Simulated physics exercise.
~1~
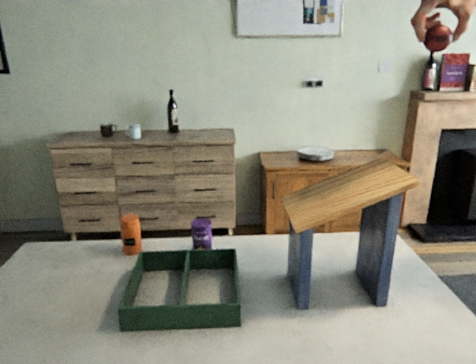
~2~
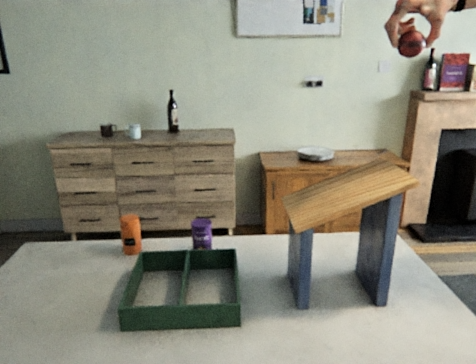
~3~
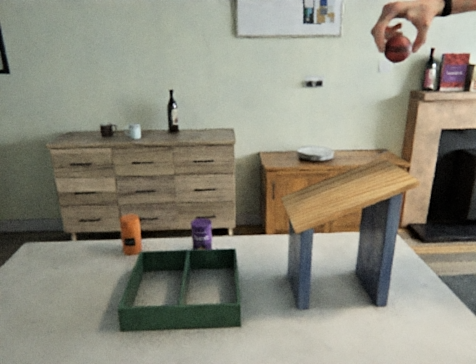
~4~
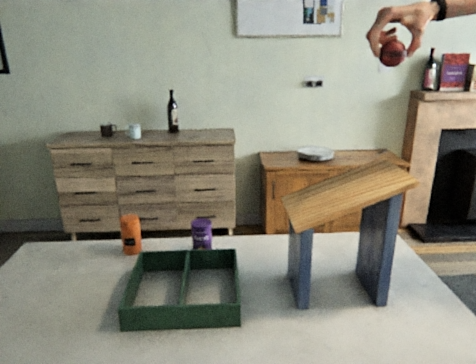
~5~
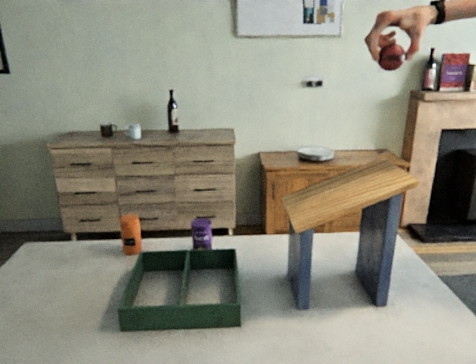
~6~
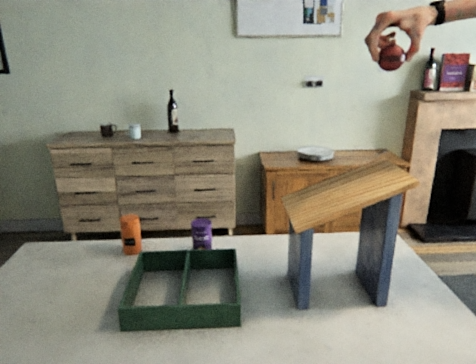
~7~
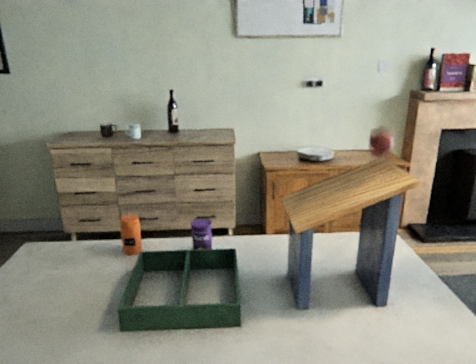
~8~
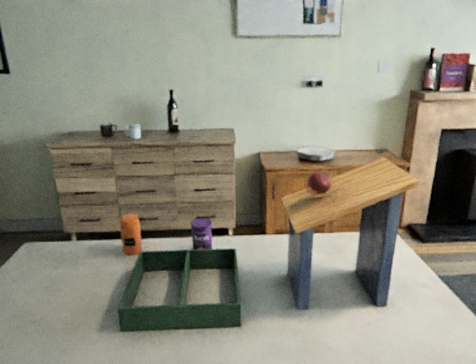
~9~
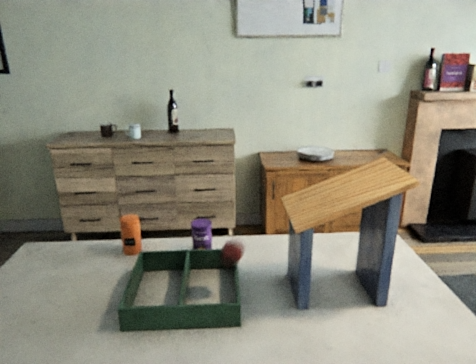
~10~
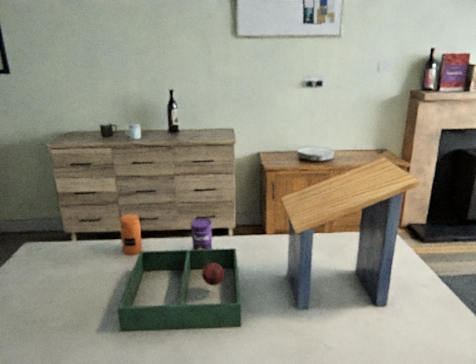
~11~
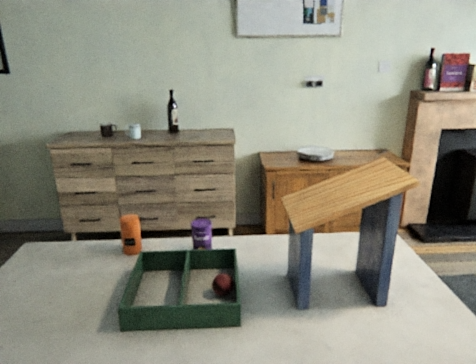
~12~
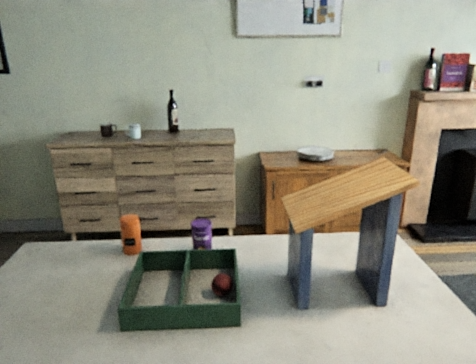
A red ball drops from a hand, rolls down the ramp and settles in the tray's nearer bay.
